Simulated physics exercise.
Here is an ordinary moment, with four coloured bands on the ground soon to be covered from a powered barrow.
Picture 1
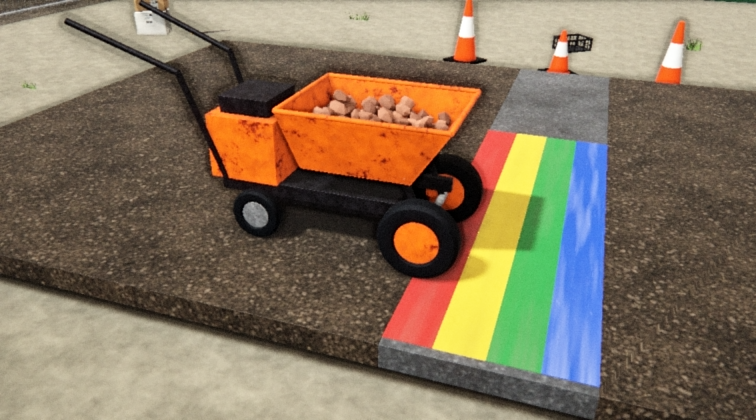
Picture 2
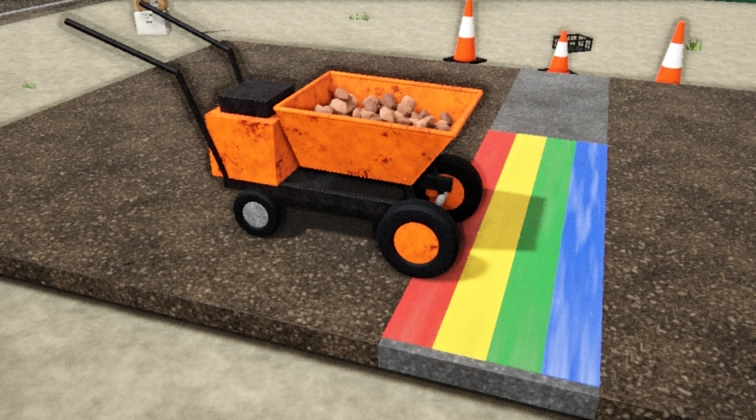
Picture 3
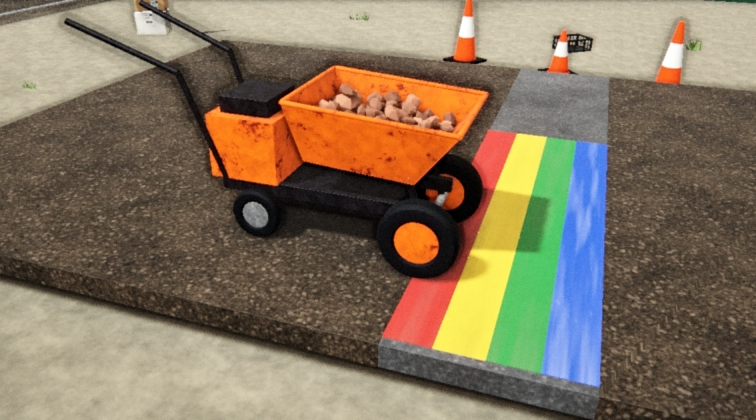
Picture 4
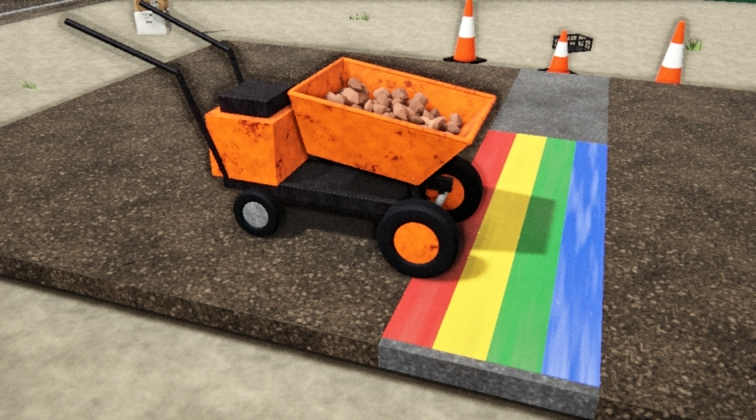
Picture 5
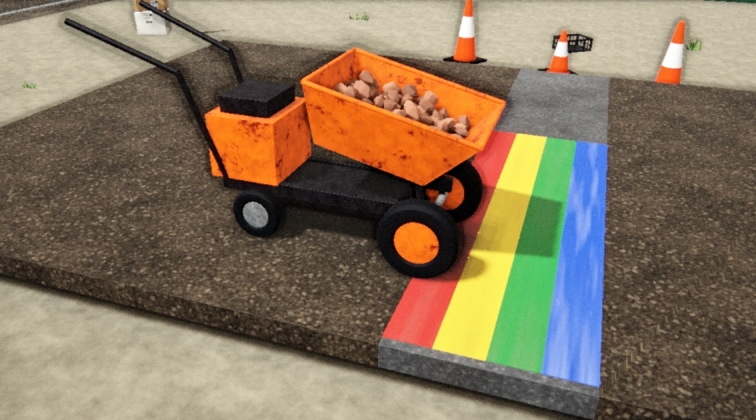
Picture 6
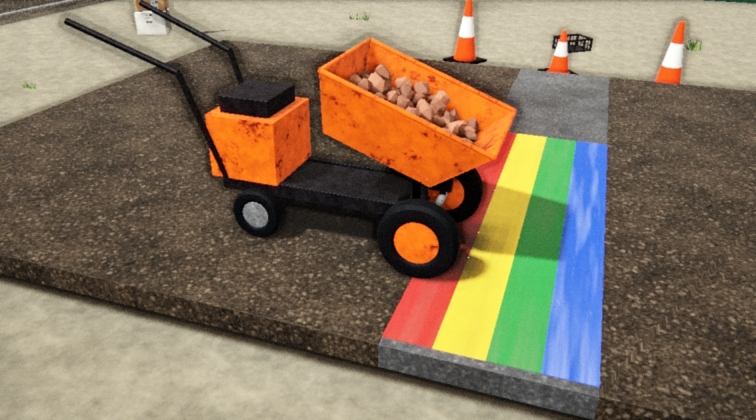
On a dirt surface beside coloured stripes, an orange barrow's skip of rubble tilts toward the right.
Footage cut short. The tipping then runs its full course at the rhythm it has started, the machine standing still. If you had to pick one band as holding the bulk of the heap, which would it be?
I would pick blue.
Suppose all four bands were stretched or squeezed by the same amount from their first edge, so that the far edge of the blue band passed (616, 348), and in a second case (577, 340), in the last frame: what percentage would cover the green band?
About 20 % and 0 %.
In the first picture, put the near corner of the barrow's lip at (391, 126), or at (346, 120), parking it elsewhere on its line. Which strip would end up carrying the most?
One: The green strip. Two: The strip in yellow.
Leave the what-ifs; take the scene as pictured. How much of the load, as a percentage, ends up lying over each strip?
Red 0 %, yellow 0 %, green 10 %, blue 40 %.
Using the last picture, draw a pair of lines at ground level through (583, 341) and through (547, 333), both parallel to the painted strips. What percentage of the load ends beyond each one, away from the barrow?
I'd say some 40 in a hundred, and after that 70 in a hundred.
Soon, skip tipped steeply; all in the skip.
A while on, skip tipped right over; most in the skip; a stray few over the green strip; about a quarter over the blue strip; a stray few off the paint.
Towards the end, skip tipped right over; about a quarter in the skip; a small part over the green strip; about a third over the blue strip; about a third off the paint.
Finally, skip tipped right over; about a quarter in the skip; none over the red strip; none over the yellow strip; a small part over the green strip; about a third over the blue strip; about a third off the paint.
